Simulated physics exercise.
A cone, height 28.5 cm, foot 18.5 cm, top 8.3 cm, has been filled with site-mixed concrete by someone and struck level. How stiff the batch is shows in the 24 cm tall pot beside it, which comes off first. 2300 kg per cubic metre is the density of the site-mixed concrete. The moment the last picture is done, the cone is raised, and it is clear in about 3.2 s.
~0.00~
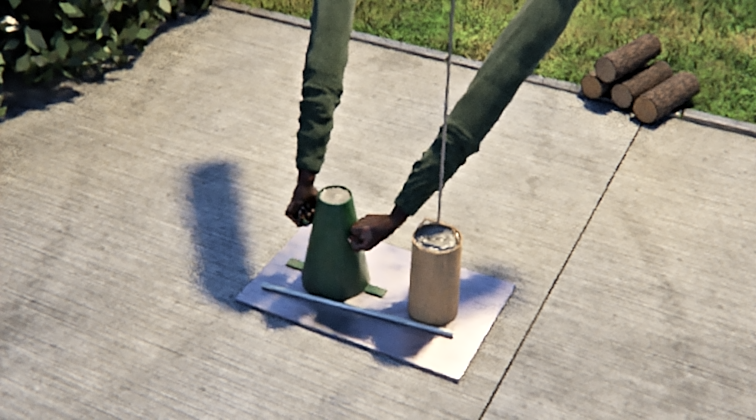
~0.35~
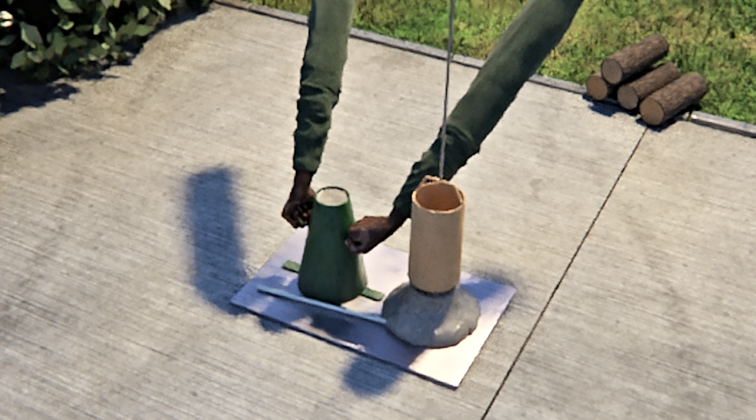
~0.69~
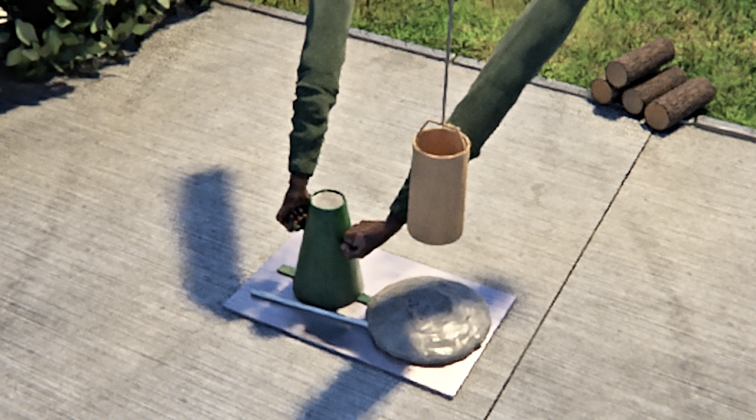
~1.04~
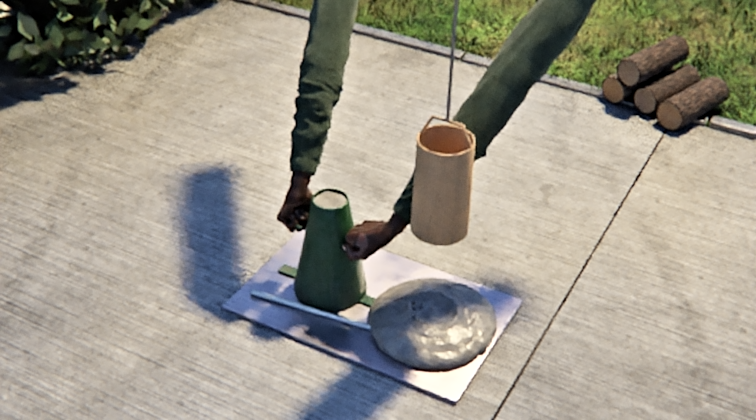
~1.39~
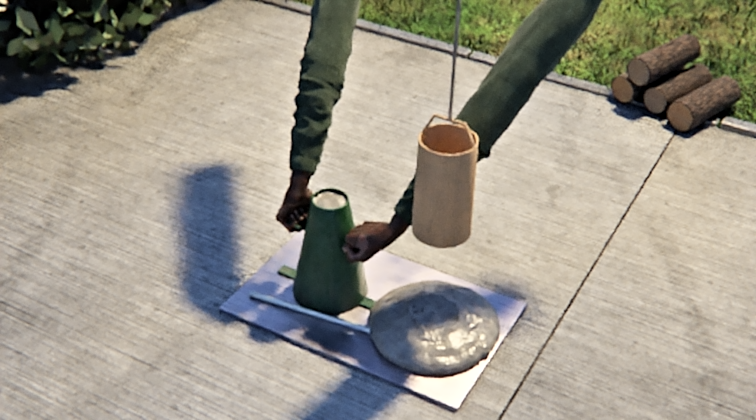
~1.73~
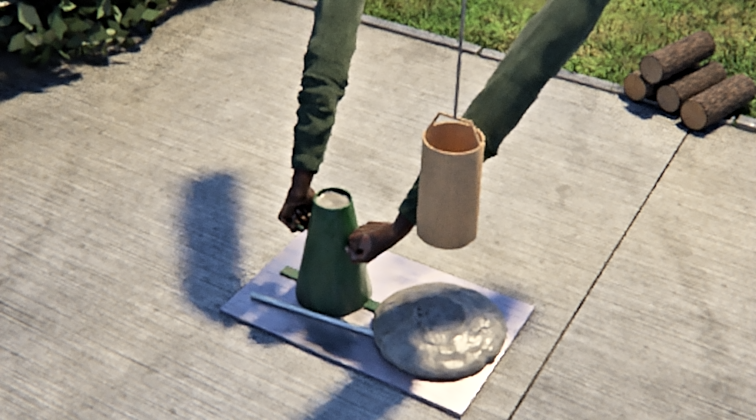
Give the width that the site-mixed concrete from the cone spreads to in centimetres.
35 centimetres or thereabouts.
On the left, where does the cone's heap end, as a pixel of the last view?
Near (264, 293).
After 2.5 s, the cone is up 6.2 cm; the site-mixed concrete has come down 16 cm to 12 cm and is 32 cm wide.
After 3.3 s, the cone is up 17 cm; the site-mixed concrete has come down 20 cm to 8.1 cm and is 35 cm wide.
After 4.1 s, the cone is up 28 cm; the site-mixed concrete has come down 20 cm to 8.0 cm and is 35 cm wide.
After 5.1 s, the cone is clear; the site-mixed concrete has come down 21 cm to 8.0 cm and is 35 cm wide.
After 5.6 s, at rest, the cone is clear; the site-mixed concrete has come down 21 cm to 8.0 cm and is 35 cm wide.
